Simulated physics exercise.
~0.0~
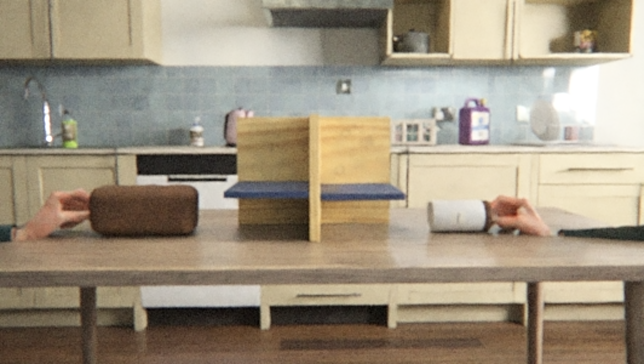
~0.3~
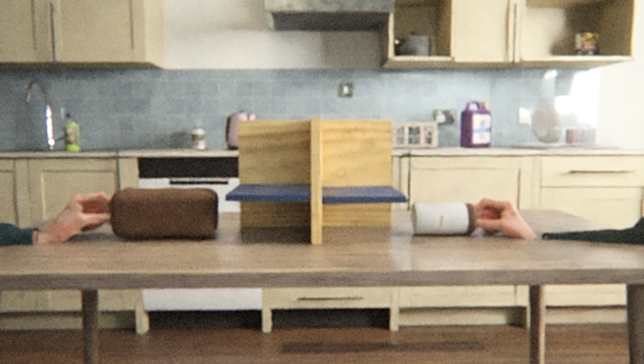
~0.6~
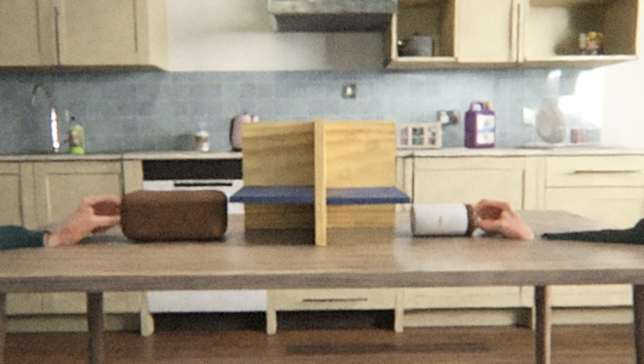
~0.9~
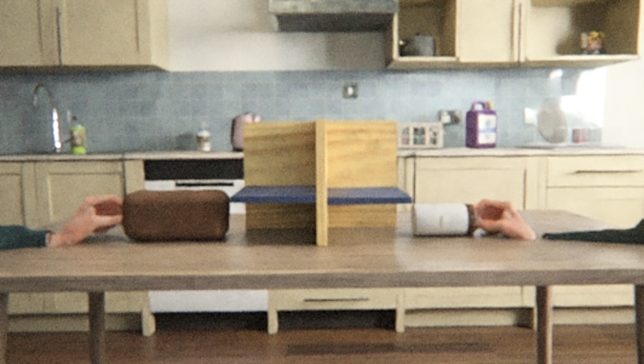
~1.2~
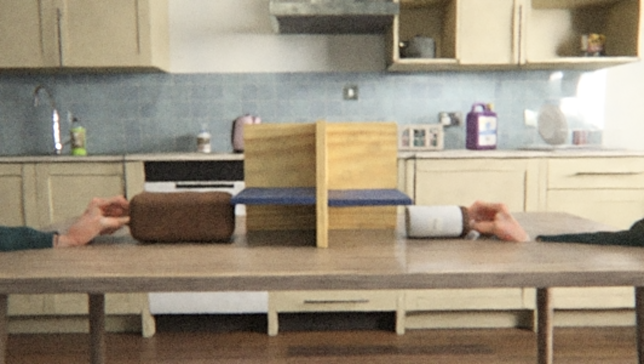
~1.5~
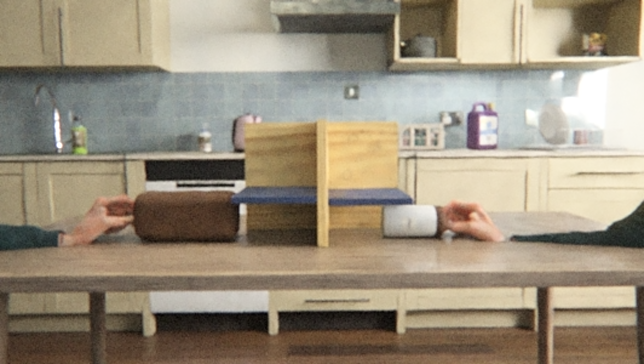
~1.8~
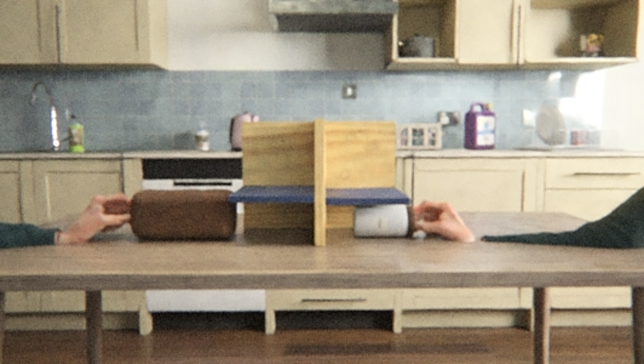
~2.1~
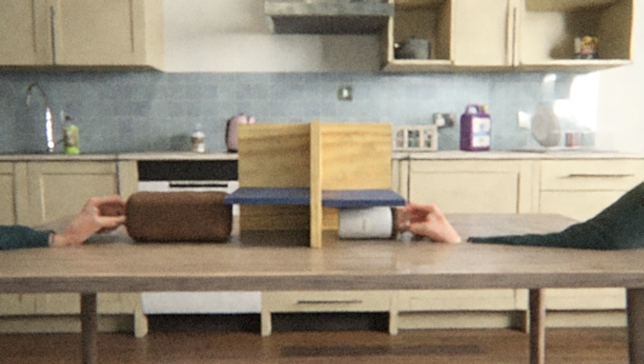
Two hands slid a brown loaf-shaped object from the left and a white jar on its side from the right toward a low wooden rack with a blue shelf; the brown one stopped at the edge, while the jar slid in underneath.
